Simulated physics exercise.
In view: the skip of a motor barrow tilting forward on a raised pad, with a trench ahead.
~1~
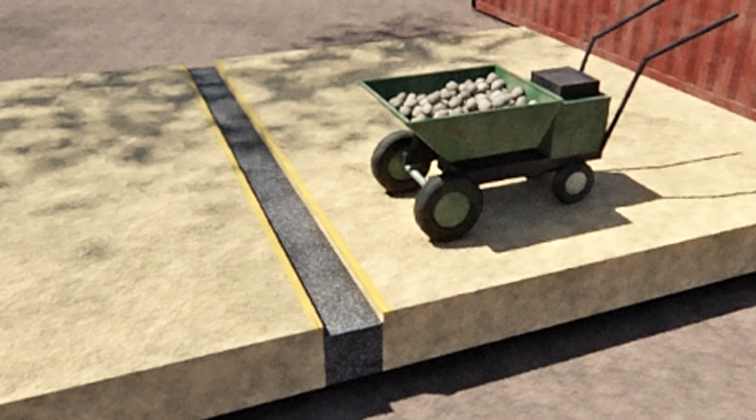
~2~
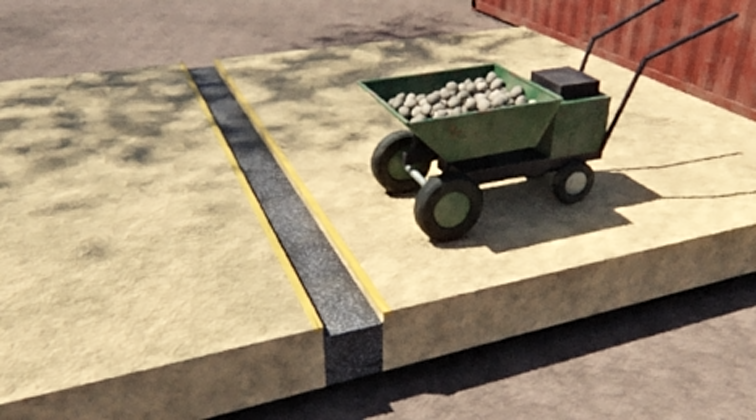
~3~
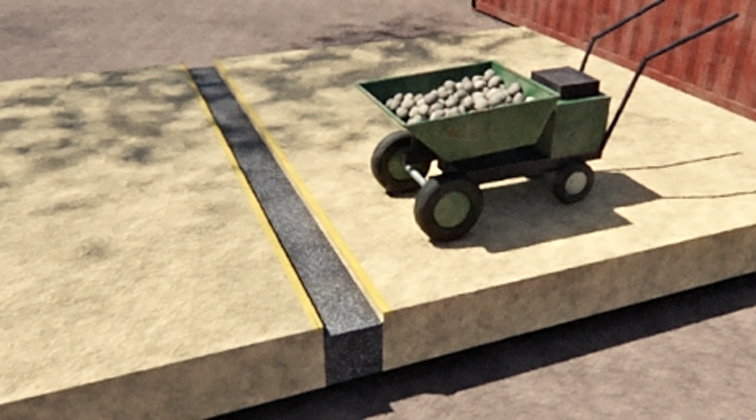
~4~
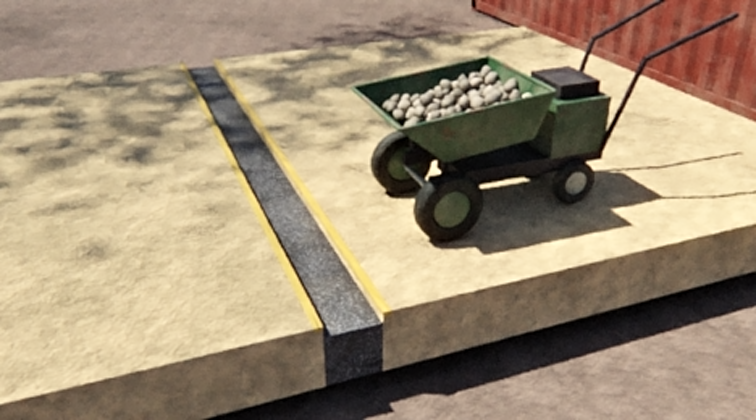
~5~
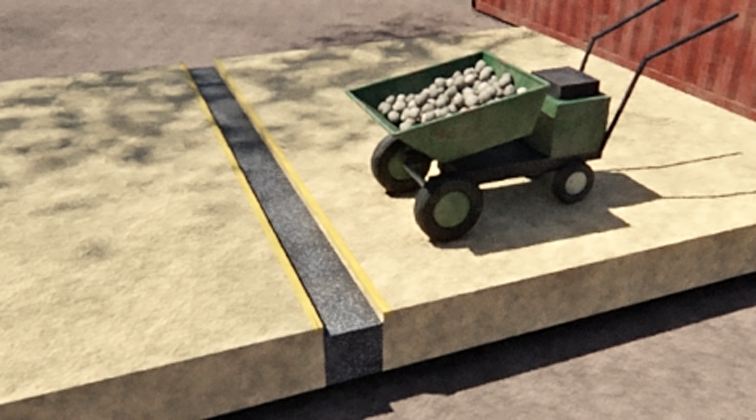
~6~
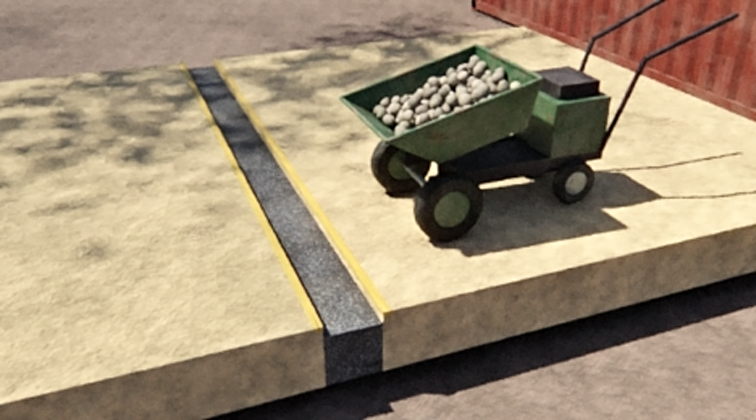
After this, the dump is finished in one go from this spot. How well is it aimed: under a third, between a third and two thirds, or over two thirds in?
The trench ends with between a third and two thirds of it.
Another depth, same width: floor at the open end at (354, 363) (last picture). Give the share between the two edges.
Roughly 90 in a hundred.
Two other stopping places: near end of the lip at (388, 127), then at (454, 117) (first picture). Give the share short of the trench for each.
In turn 0 and 30 in a hundred.
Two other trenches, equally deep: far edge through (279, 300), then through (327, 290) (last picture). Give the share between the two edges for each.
First some 70, then 30 per cent.
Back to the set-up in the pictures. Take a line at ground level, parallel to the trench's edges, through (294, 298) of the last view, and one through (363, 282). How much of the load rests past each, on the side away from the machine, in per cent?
About 20 and 80 per cent.
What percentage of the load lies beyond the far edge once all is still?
Close to 25 per cent.
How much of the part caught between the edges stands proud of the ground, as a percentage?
It comes to 50 per cent or so.
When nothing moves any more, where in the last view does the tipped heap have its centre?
Around (293, 234).
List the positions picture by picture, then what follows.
The first picture shows lip of the skip (410, 124), level; top of the load (487, 104), river pebbles; first edge of the trench (367, 281); far edge (302, 295), the trench under half as wide as the skip, and shallow for its width.
The second picture shows lip of the skip (408, 124), level; top of the load (487, 103).
The third picture shows lip of the skip (405, 126), tipped barely; top of the load (484, 102).
The fourth picture shows lip of the skip (400, 130), tipped barely; top of the load (489, 93).
The fifth picture shows lip of the skip (394, 135), tipped a little; top of the load (484, 89).
The sixth picture shows lip of the skip (387, 142), tipped a little; top of the load (478, 86); first edge of the trench (367, 281); far edge (302, 295).
Just after the last frame, skip tipped steeply; every one in the skip.
A moment on, skip tipped right over; roughly half in the skip; roughly half in or heaped over the trench; just a few beyond it; just a few falling.
Further on, skip tipped right over; roughly a quarter in the skip; just a few short of the trench; roughly half in or heaped over the trench; roughly a quarter beyond it.
When it is over, skip tipped right over; roughly a quarter in the skip; just a few short of the trench; roughly half in or heaped over the trench; roughly a quarter beyond it.
